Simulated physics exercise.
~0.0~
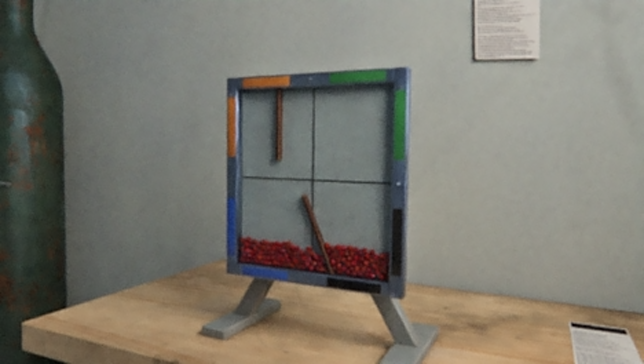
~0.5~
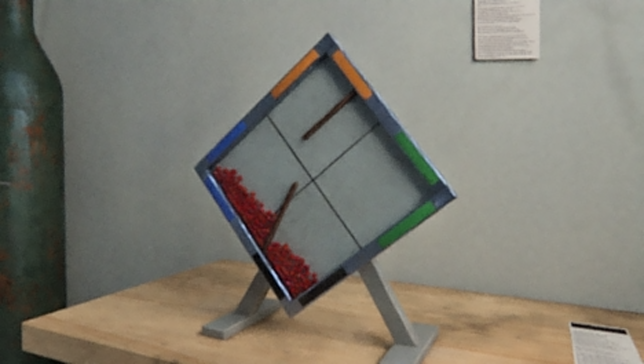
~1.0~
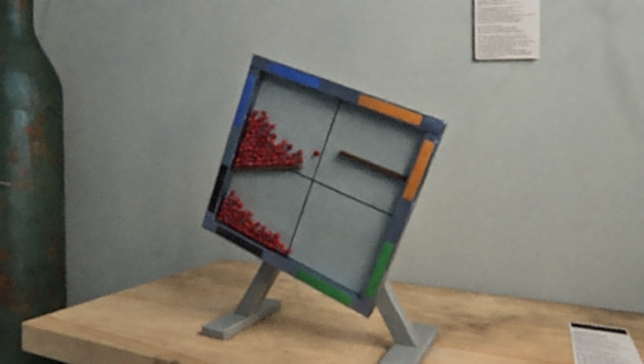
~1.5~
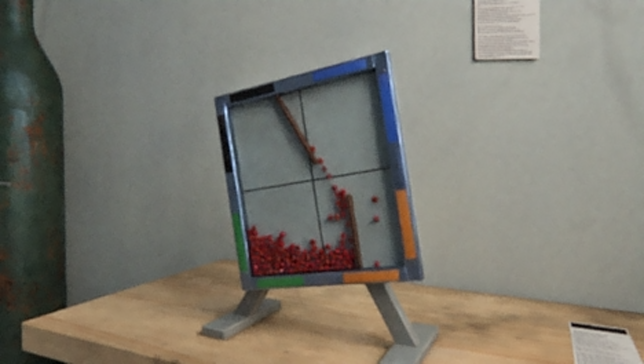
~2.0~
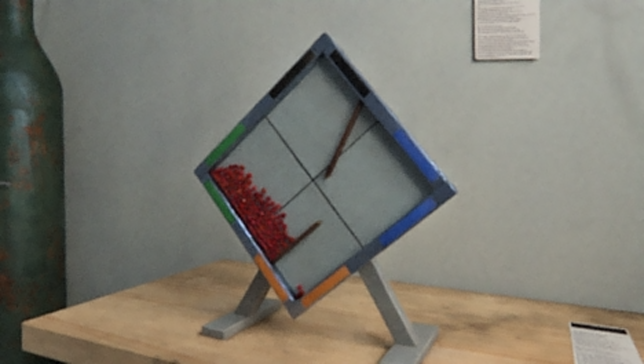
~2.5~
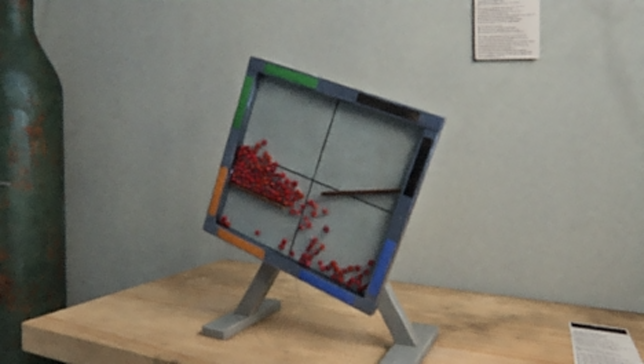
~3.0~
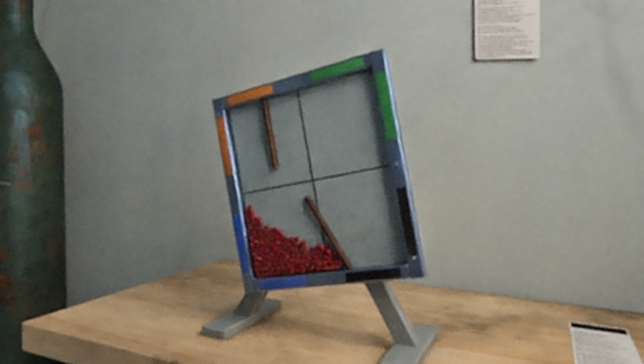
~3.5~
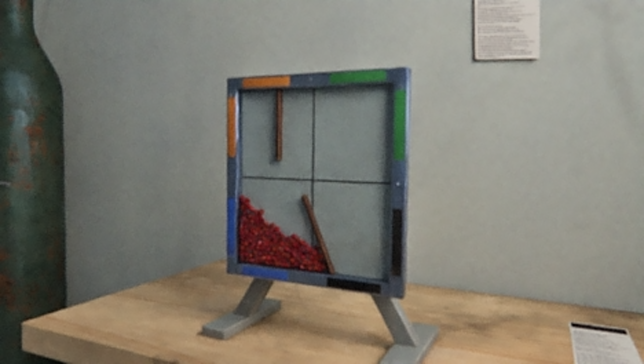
On a wooden tabletop against a plain grey wall, seen from the front and slightly to one side, a thin square box stands on grey legs beside a dark green cylinder. Orange and green tape marks its upper corners, blue and black its lower ones, with two brown bars inside and red beads spread along the bottom. The box turns clockwise, and the beads heap up at the left. Near upside down, they spill past the bars into the green quarter, then pour toward the blue one. After one full turn it is upright, the beads sloping in the lower-left blue quarter against the slanted bar.
